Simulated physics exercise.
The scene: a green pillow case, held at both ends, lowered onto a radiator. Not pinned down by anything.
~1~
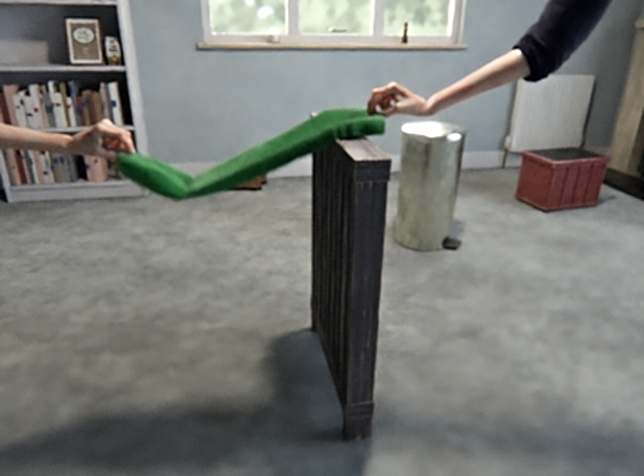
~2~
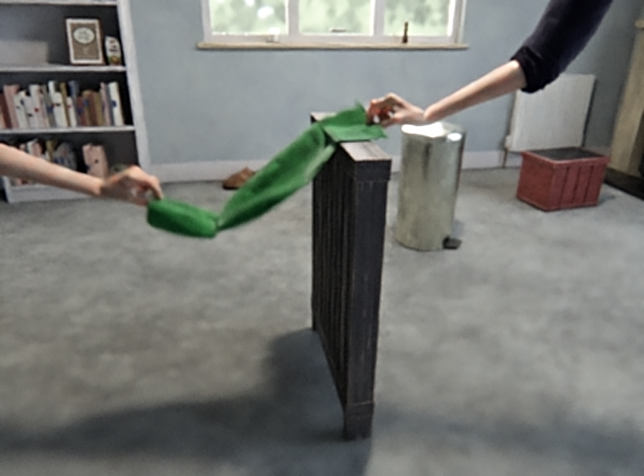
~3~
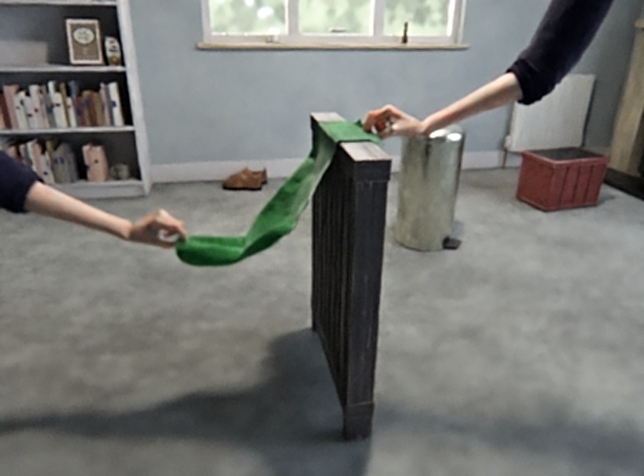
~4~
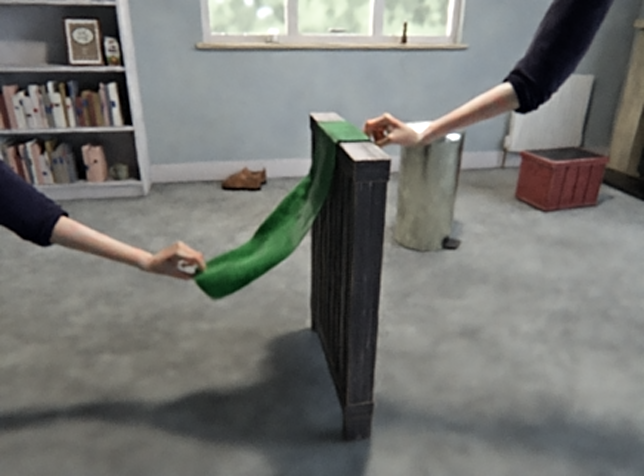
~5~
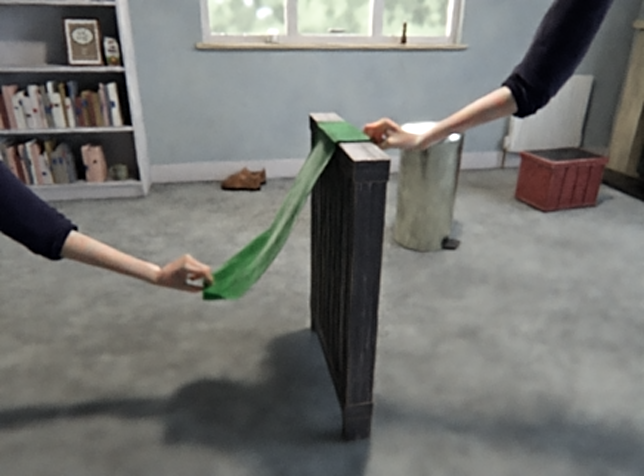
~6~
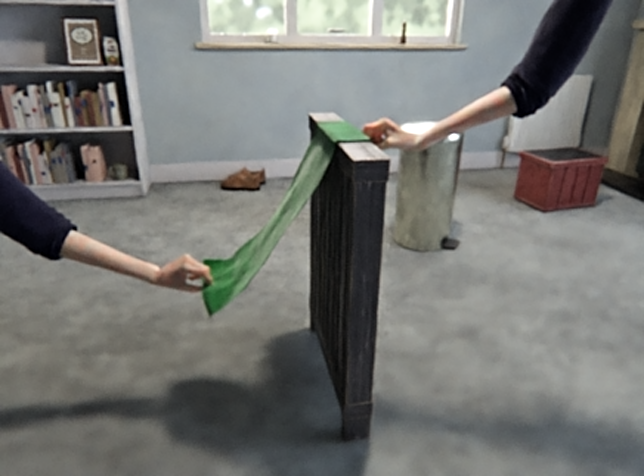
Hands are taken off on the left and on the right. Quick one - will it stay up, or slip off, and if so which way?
I expect it will slide away to the left.
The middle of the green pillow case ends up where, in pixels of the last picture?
It ends at (299, 376).
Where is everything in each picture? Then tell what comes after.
In the first picture, left end (132, 171); right end (380, 135); top of the radiator (374, 164).
In the second picture, left end (155, 226); right end (385, 139).
In the third picture, left end (191, 258); right end (381, 145); top of the radiator (374, 164).
In the fourth picture, left end (218, 299); right end (379, 151).
In the fifth picture, left end (208, 292); right end (376, 158).
In the sixth picture, left end (212, 316); right end (376, 158); far more of it on the left.
Then, 0.38 s after the last picture, pillow case clear of the top and falling near (299, 276).
Then, 0.70 s after the last picture, pillow case in a heap on the floor near (299, 375).
At rest, pillow case in a heap on the floor near (299, 376). The green pillow case falls on the left side.
